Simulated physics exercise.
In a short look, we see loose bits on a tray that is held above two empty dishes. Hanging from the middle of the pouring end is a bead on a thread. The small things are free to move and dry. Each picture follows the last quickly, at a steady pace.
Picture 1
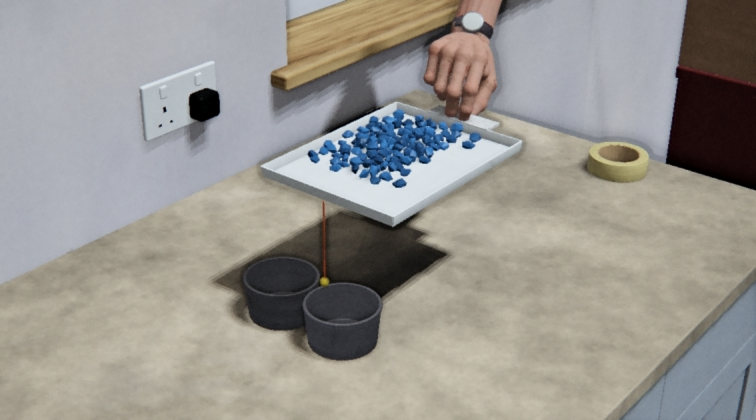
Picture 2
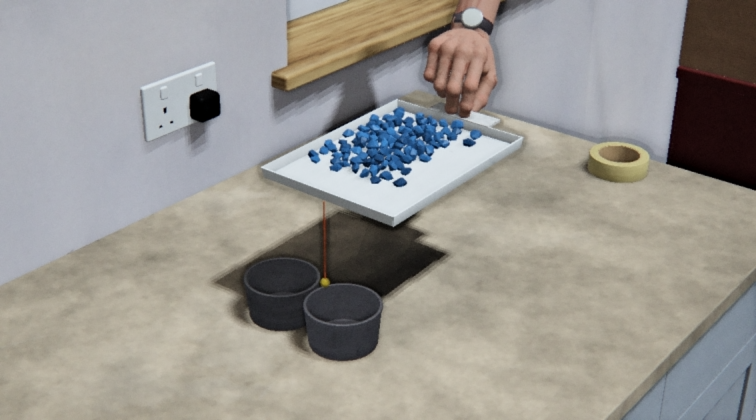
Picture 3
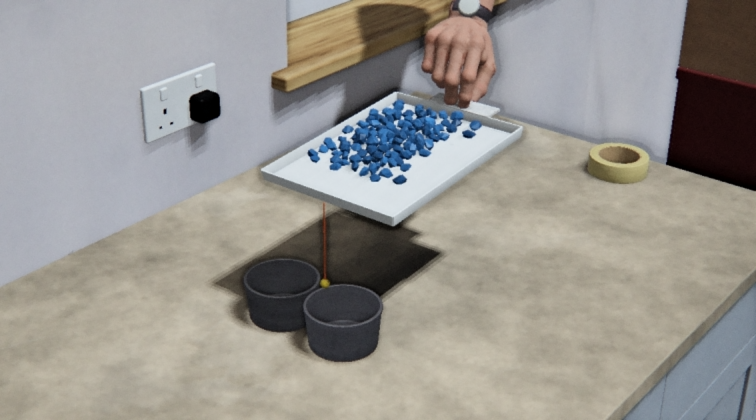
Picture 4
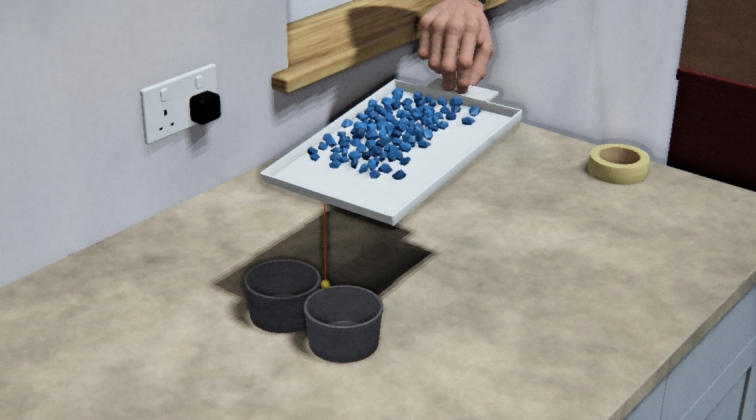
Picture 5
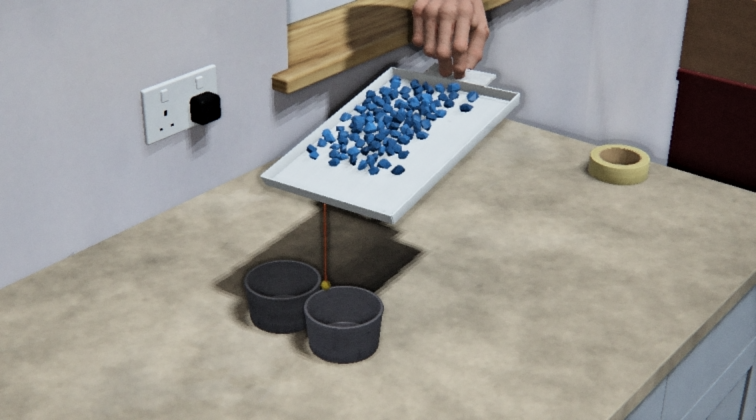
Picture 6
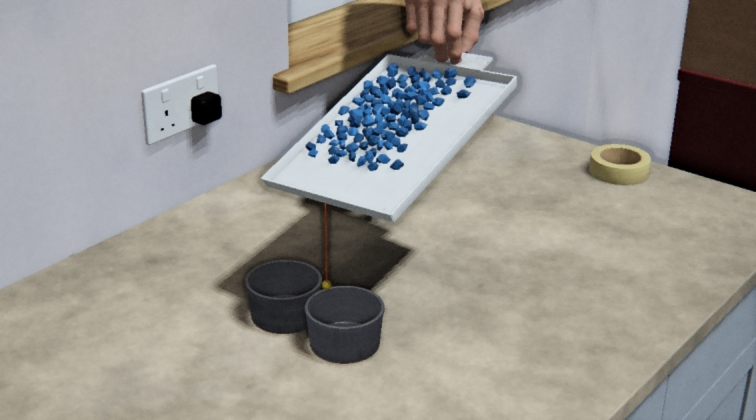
Blue stones resting on a white tray as a hand raises its far end, steadily steepening it above two dark empty dishes.
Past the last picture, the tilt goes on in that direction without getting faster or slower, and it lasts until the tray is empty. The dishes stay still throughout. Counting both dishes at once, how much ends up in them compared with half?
Between them they hold less than half.
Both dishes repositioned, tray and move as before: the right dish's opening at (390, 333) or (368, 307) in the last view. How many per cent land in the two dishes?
The first try gives 10 per cent, the second 10 per cent.
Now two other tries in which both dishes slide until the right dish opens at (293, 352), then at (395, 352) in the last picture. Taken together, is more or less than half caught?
First try: Lower than half; second try: Lower than half.
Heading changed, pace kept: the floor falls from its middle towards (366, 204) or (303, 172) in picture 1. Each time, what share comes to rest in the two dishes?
Shares: About 20 in a hundred, then about 70 in a hundred.
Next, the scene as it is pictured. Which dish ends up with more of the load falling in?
That's going to be the left-positioned one.
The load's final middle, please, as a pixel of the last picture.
About (237, 340).
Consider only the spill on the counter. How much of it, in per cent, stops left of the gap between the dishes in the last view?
That's roughly 100 per cent of the pieces.
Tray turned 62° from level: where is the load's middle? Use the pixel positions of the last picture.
Somewhere about pixel (294, 169).
Soon, tray tipped steeply; most on the tray; a small part in the air.
A while on, tray tipped right over; a small part on the tray; a small part in the left dish; about two thirds outside both; a small part in the air.
Towards the end, tray tipped past a quarter turn; about a quarter in the left dish; about two thirds outside both.
Finally, tray tipped past a quarter turn; none in the right dish; about a quarter in the left dish; about two thirds outside both.
